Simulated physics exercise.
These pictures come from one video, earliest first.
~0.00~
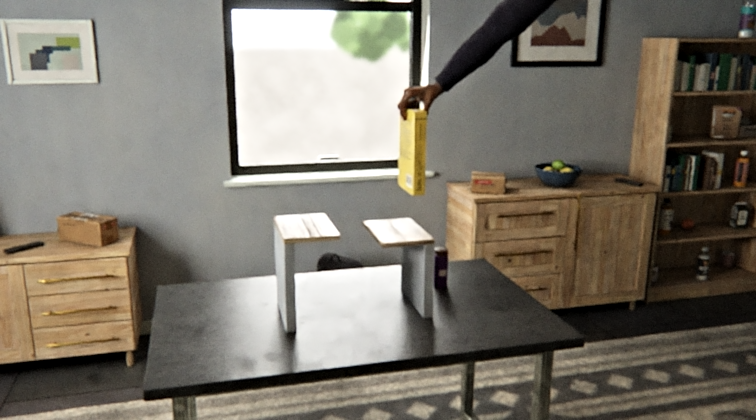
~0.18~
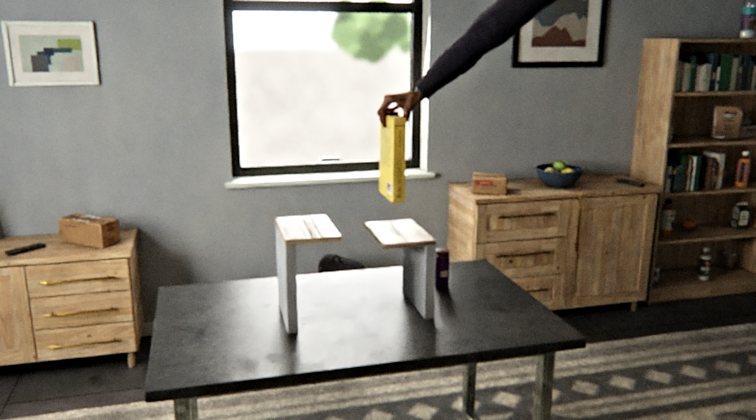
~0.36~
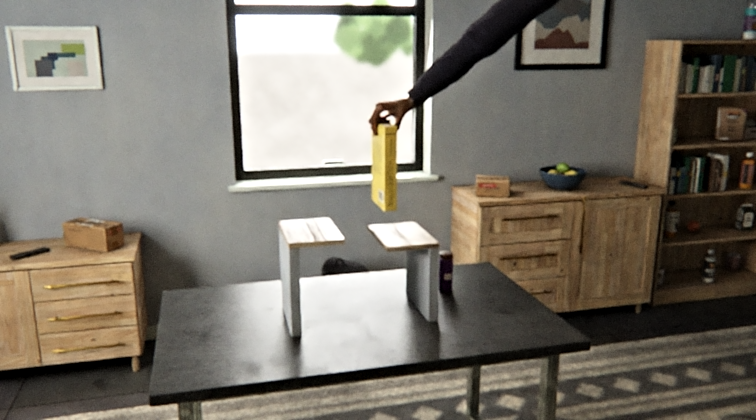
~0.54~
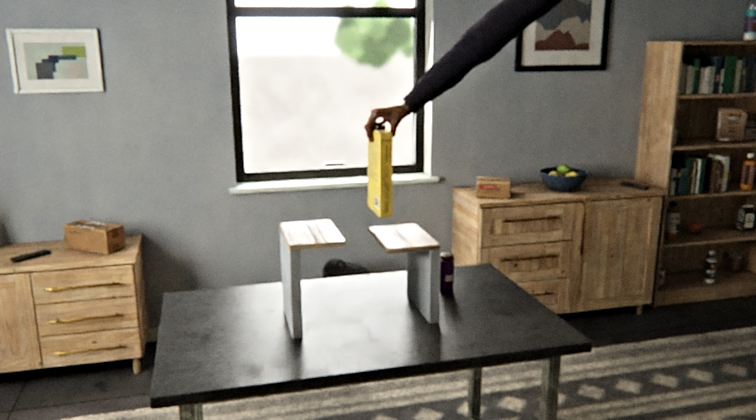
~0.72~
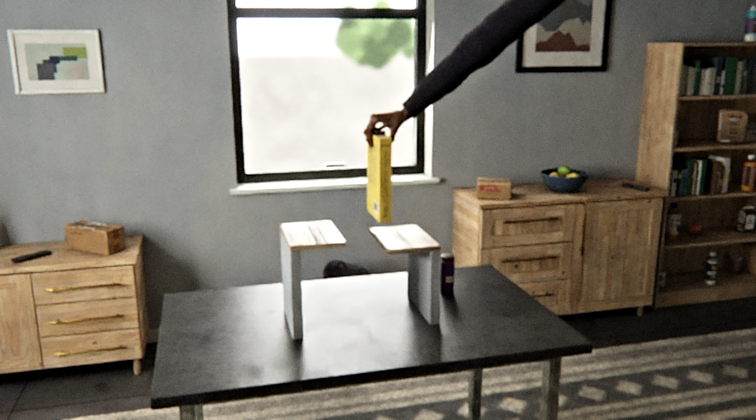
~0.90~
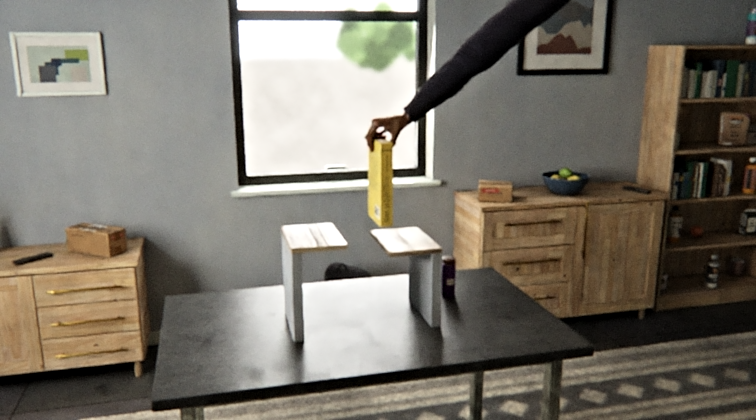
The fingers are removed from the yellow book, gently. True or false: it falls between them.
False.
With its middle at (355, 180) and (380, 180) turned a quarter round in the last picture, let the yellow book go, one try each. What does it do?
Try one: It slips past. Try two: It gets jammed.
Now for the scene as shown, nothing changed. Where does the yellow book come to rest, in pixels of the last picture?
End position, last frame: About (380, 201).
After 1.10 s, yellow book slid a little near (380, 197).
After 1.30 s, yellow book slid a little near (380, 201).
At rest (1.9 s), moved from the start, yellow book; purple shaker in place. Seen from the same camera at the end, yellow book near (380, 201). The book stays on top.
